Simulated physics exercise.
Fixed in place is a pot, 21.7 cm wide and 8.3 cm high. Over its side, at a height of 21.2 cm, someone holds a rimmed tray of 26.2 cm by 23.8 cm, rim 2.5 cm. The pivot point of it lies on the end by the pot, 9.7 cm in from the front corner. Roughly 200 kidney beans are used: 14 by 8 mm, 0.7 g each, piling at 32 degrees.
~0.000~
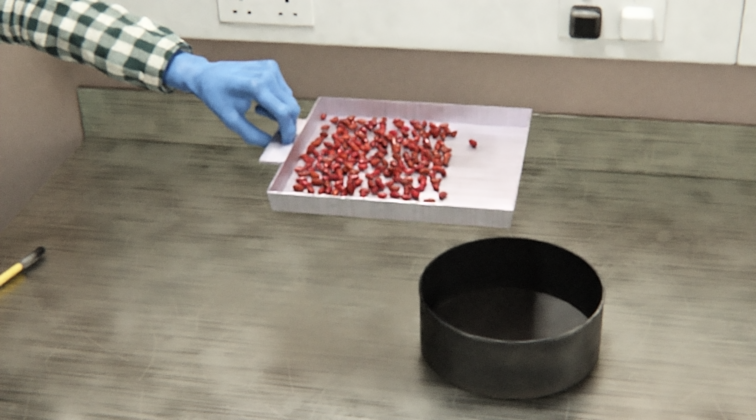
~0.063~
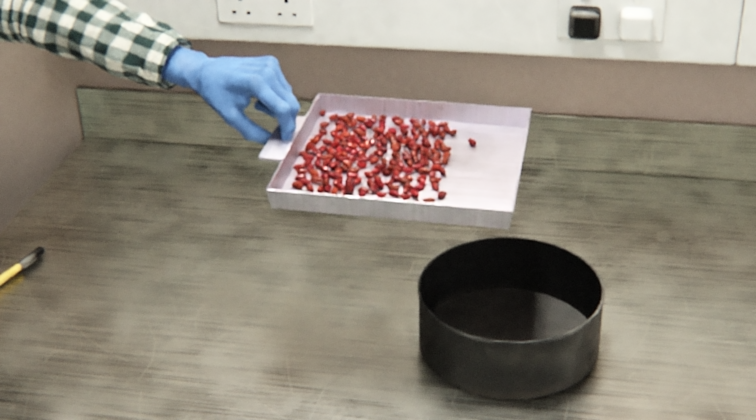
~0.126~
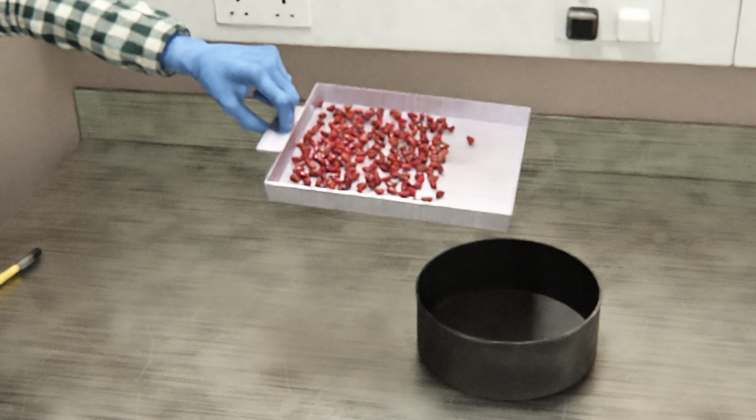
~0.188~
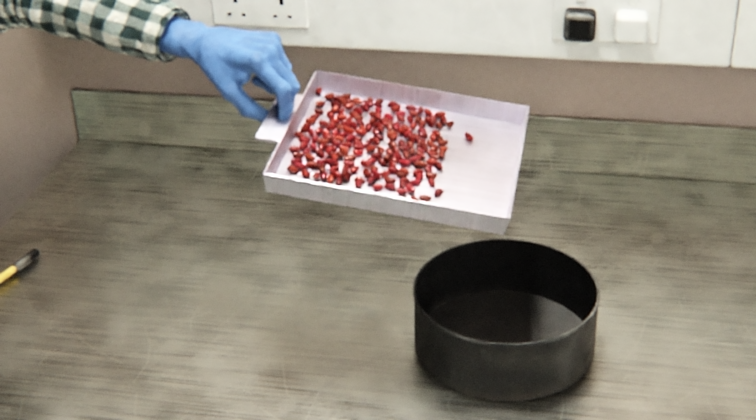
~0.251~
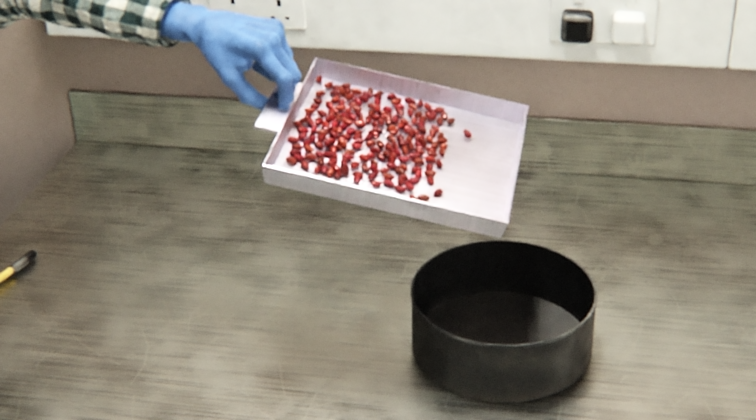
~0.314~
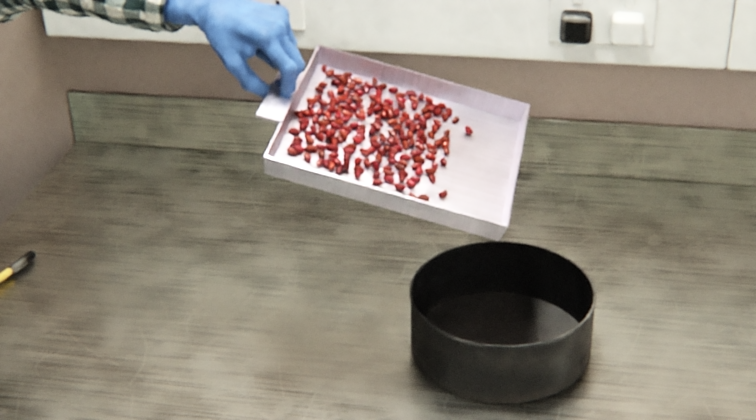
A blue-gloved hand raises the left end of a tray of red beans, tilting it rightward.
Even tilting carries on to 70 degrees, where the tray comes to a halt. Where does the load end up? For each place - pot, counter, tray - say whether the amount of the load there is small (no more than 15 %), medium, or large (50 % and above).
Pot: Medium; counter: Small; left on the tray: Large.
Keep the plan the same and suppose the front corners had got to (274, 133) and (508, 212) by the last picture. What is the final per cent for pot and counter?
Pot: 10, counter: 5.
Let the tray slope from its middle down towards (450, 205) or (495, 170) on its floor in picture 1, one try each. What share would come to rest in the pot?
Roughly 45 per cent on the first try and 10 per cent on the second.
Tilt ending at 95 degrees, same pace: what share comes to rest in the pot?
Estimated share: About 90 %.
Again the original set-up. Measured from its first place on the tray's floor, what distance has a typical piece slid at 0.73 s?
Around 11 centimetres.
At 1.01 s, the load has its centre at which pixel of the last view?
Somewhere about (502, 203) in the last view.
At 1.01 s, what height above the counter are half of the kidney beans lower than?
I'd say near 22 cm.
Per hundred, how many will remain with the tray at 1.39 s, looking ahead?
About 75% of the load.
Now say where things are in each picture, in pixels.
In the first frame, tray tilt 0 degrees, front corners at (271, 190) and (510, 208); middle of the pieces at (380, 155); pot at (511, 286).
In the second frame, tray tilt 1 degrees, front corners at (271, 188) and (509, 209); middle of the pieces at (379, 154).
In the third frame, tray tilt 4 degrees, front corners at (269, 181) and (508, 212), lowest corner right front; middle of the pieces at (377, 148).
In the fourth frame, tray tilt 8 degrees, front corners at (268, 172) and (507, 215), lowest corner right front; middle of the pieces at (376, 141).
In the fifth frame, tray tilt 12 degrees, front corners at (267, 164) and (505, 219), lowest corner right front; middle of the pieces at (375, 134).
In the sixth frame, tray tilt 16 degrees, front corners at (269, 155) and (505, 223), lowest corner right front; middle of the pieces at (372, 132); pot at (502, 290). The tray's pace is about 60 degrees a second.
Then, at 0.73 s, tilt 42 degrees; the tray holds 100 %, the pot 0 %.
Then, at 1.01 s, tilt 59 degrees; the tray holds 90 %, the pot 0 %.
Then, at 1.39 s, tilt 70 degrees; the tray holds 75 %, the pot 20 %.
At rest (2.7 s), pot 25 %, counter 5 %, tray 70 %.
